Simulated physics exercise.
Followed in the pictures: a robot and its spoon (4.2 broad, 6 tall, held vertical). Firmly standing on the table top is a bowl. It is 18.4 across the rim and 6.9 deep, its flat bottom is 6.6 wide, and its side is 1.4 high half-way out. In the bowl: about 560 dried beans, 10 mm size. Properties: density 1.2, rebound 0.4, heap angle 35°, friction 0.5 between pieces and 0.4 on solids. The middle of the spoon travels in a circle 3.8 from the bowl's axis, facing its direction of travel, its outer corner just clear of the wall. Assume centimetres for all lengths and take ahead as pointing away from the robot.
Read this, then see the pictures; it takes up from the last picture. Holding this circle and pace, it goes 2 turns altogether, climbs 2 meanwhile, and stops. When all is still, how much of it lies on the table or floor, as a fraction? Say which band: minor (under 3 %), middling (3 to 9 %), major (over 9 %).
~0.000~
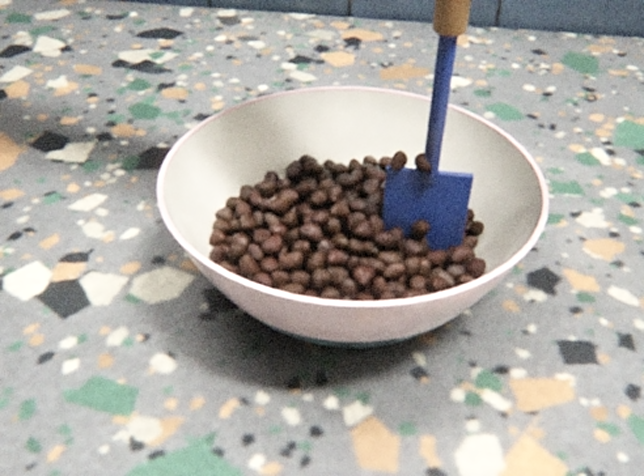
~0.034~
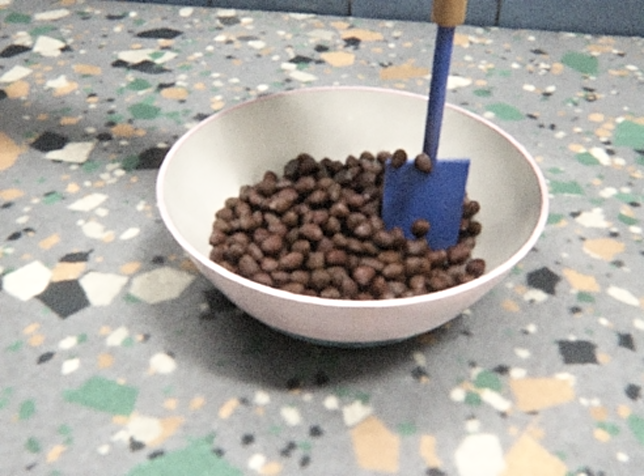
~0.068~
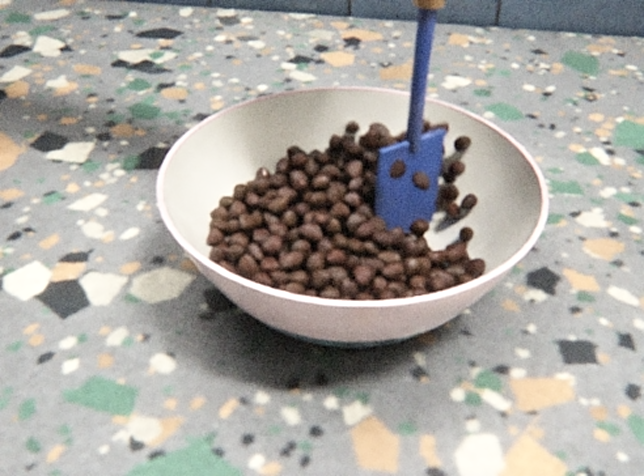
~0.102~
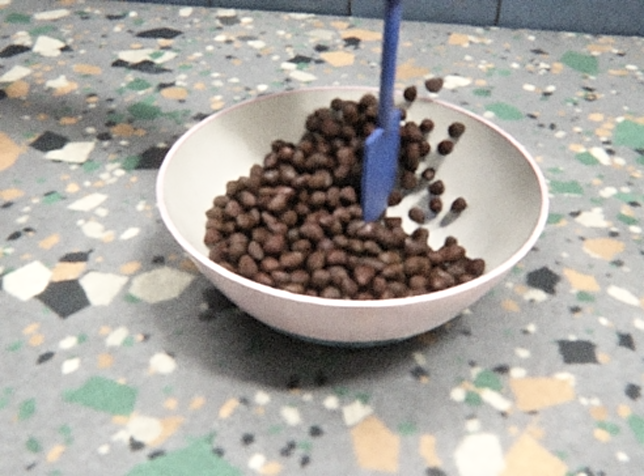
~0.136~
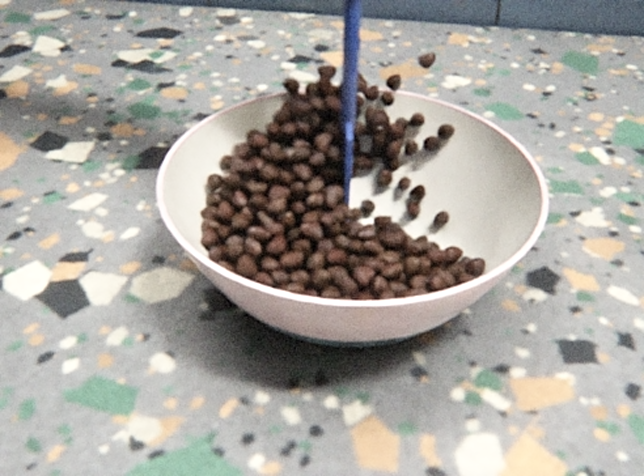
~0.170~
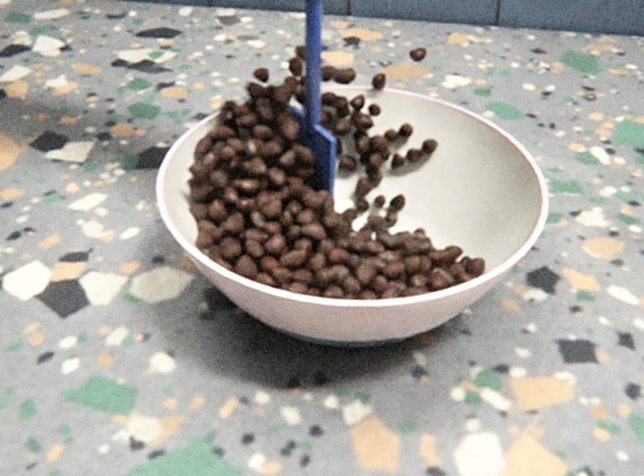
Band: Major.
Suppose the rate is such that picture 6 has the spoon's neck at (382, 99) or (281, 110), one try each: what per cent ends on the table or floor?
First try: Around 5 %; second try: Around 35 %.
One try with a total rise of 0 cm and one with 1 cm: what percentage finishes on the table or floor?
I'd say some 30 per cent, and some 25 per cent.
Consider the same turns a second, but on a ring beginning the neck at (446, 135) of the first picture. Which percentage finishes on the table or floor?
I'd say around 25 per cent.
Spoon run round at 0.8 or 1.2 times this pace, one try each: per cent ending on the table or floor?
Around 15 percent for the first try and 30 percent for the second.
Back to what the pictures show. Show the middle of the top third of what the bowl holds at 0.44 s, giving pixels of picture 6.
Near (464, 203).
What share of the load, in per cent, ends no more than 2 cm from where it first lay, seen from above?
Around 10 in a hundred, roughly.
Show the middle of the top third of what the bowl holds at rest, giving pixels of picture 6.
About (375, 223).
After 0.44 s, 359° round, highest piece 9 above the table; 475 in the bowl, 55 on the table or floor, 27 in flight or on the tool.
After 0.70 s, 228° round, highest piece 8 above the table; 455 in the bowl, 101 on the table or floor, 1 in flight or on the tool.
After 1.03 s, 0° round, highest piece 8 above the table; 454 in the bowl, 103 on the table or floor.
After 1.73 s, 0° round, highest piece 8 above the table; 454 in the bowl, 103 on the table or floor.
At rest, 454 in the bowl, 103 on the table or floor. That is 18 % on the table or floor.
